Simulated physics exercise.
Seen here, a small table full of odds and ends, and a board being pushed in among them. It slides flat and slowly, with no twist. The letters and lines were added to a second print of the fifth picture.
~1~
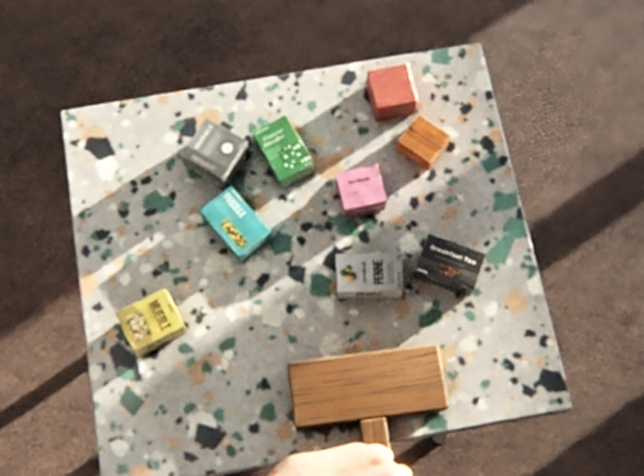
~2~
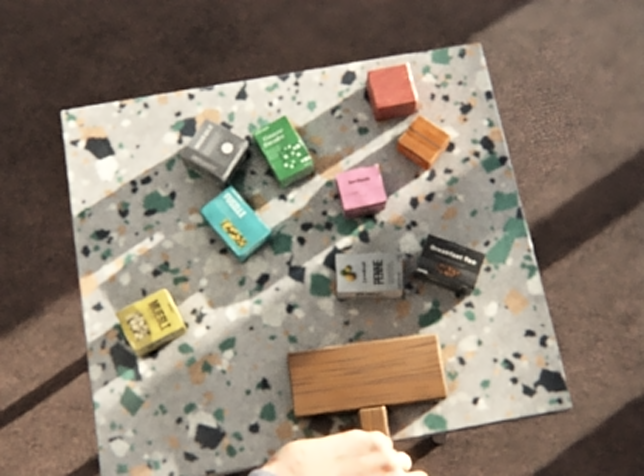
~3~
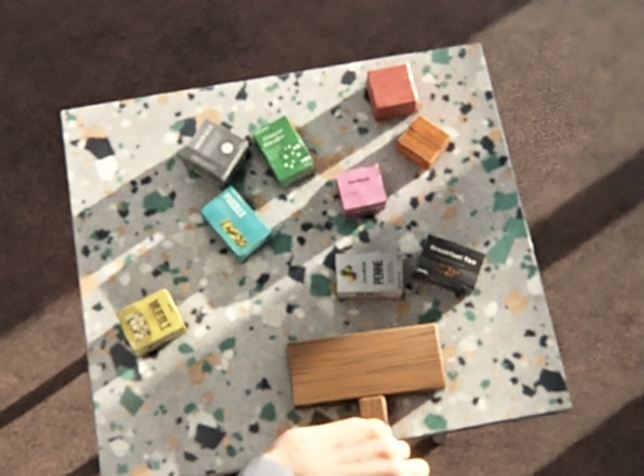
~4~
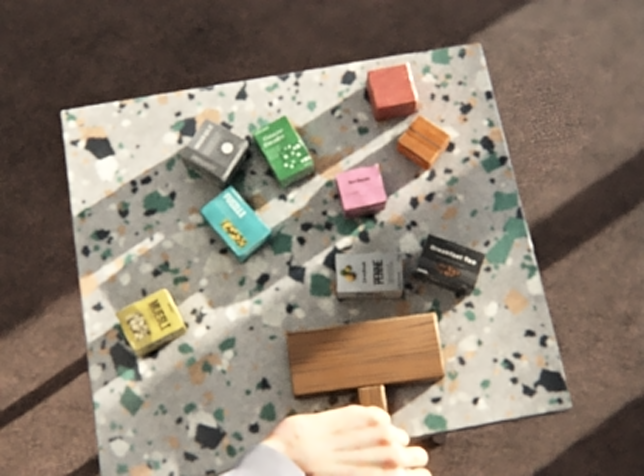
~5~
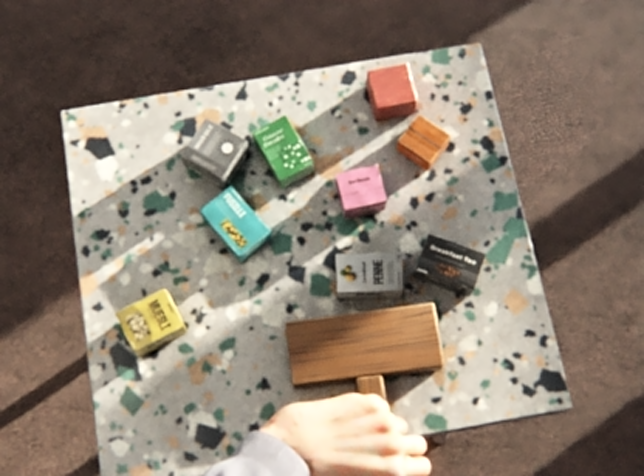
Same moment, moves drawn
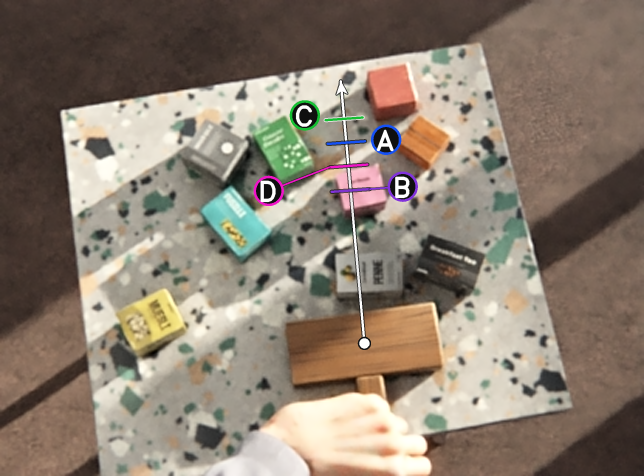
A hand at the bottom edge grips the handle of a wooden board on a speckled, sunlit tabletop, seen from above. Red and orange blocks sit at upper right, a pink one near the centre, grey, green and teal packets at upper left, a yellow one at lower left, and grey and black ones right of centre. The hand slowly pushes the board flat and straight up toward the grey and black packets, while everything else and the camera stay still.
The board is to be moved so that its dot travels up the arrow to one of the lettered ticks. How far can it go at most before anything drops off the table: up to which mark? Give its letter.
All is well up to A.
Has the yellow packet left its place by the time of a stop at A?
By then, no.
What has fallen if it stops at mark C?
It is the pink packet.
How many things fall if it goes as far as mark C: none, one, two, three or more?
By then, one.
On the marked copy, A at (346, 142); B at (351, 191); C at (344, 119); D at (348, 166); the arrow from (364, 343) to (341, 81); the white dot at (364, 343).
Taking A. A third of the way, board (357, 271); black packet (459, 249); pink packet (360, 183).
Two thirds of the way, board (350, 199); pink packet (352, 115); black packet (459, 248).
When it is over, board (346, 148); pink packet (344, 66); red block (398, 67); nothing has fallen.
As for the rest, B is safe but short; C drops the pink packet; D is safe but short.
